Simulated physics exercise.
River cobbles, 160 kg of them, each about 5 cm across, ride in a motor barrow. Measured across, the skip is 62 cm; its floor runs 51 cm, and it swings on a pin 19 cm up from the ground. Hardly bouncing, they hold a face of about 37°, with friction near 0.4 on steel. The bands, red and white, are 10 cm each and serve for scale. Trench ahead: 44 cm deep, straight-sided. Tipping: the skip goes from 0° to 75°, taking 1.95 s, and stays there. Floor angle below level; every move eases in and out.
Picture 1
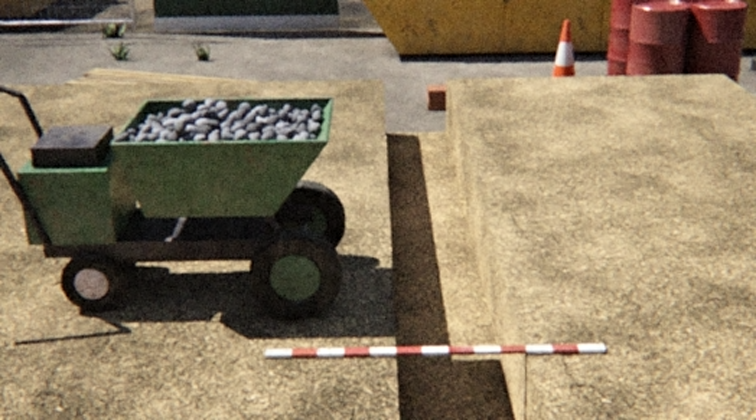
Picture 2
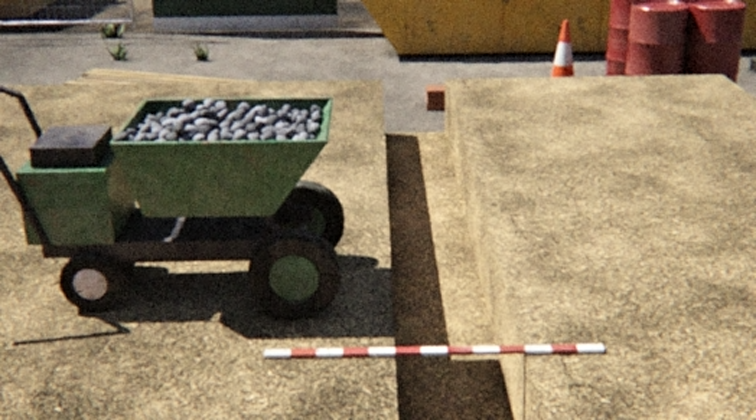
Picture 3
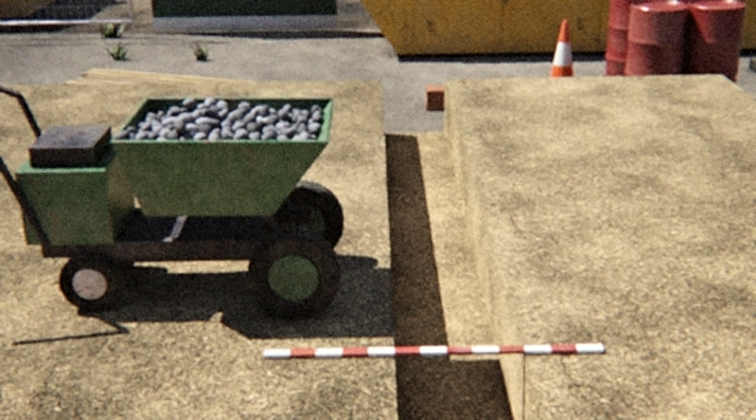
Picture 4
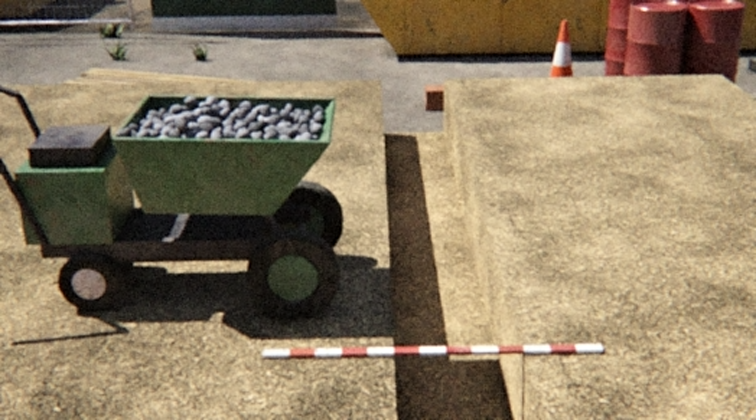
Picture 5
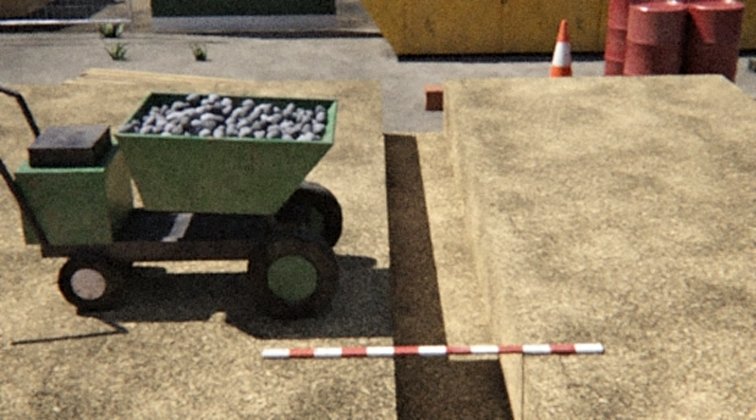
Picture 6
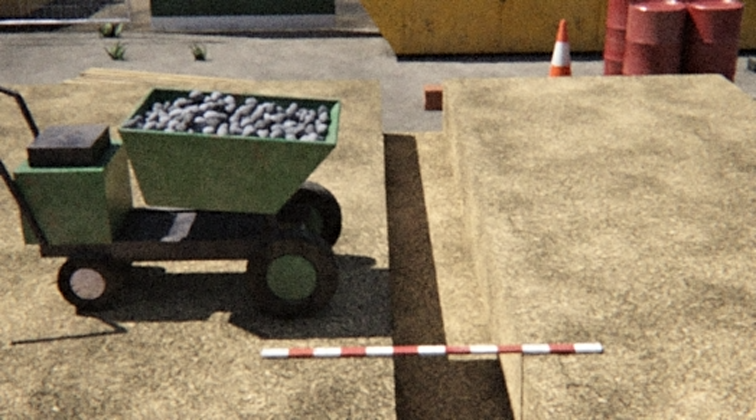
A green motor barrow's skip of grey cobbles tilts slightly toward the trench on the right.
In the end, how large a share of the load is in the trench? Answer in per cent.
A share of roughly 88 %.
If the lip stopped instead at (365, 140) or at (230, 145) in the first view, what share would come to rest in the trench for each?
50 % and 90 %.
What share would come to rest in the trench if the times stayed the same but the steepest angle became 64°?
Close to 75 per cent then.
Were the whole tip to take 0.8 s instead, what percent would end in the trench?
70 %.
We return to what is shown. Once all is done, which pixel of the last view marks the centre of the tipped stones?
Look at roughly (464, 352).
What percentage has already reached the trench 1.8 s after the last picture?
Roughly 50 percent of the load.
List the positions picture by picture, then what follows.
The first picture shows lip at (327, 142), floor tilted 0°, highest stones at (218, 115).
The second picture shows lip at (326, 142), floor tilted 0°, highest stones at (211, 114).
The third picture shows lip at (327, 143), floor tilted 1°, highest stones at (212, 113).
The fourth picture shows lip at (329, 143), floor tilted 2°, highest stones at (208, 113).
The fifth picture shows lip at (332, 144), floor tilted 3°, highest stones at (204, 110).
In the sixth picture, the skip is at 5°, its lip at (336, 145); the top of the load is at (198, 108).
Then, 1.2 s after the last picture the floor is at 63°, 98 % in the skip, 2 % in the trench; the foremost stones are at (464, 232).
Then, 1.8 s after the last picture the floor is at 75°, 40 % in the skip, 50 % in the trench, 10 % past the trench; the foremost stones are at (630, 287).
Then, 2.1 s after the last picture the floor is at 75°, 17 % in the skip, 71 % in the trench, 12 % past the trench; the foremost stones are at (700, 288).
Then, 4.0 s after the last picture the floor is at 75°, 0 % in the skip, 88 % in the trench, 12 % past the trench; the foremost stones are at (715, 273).
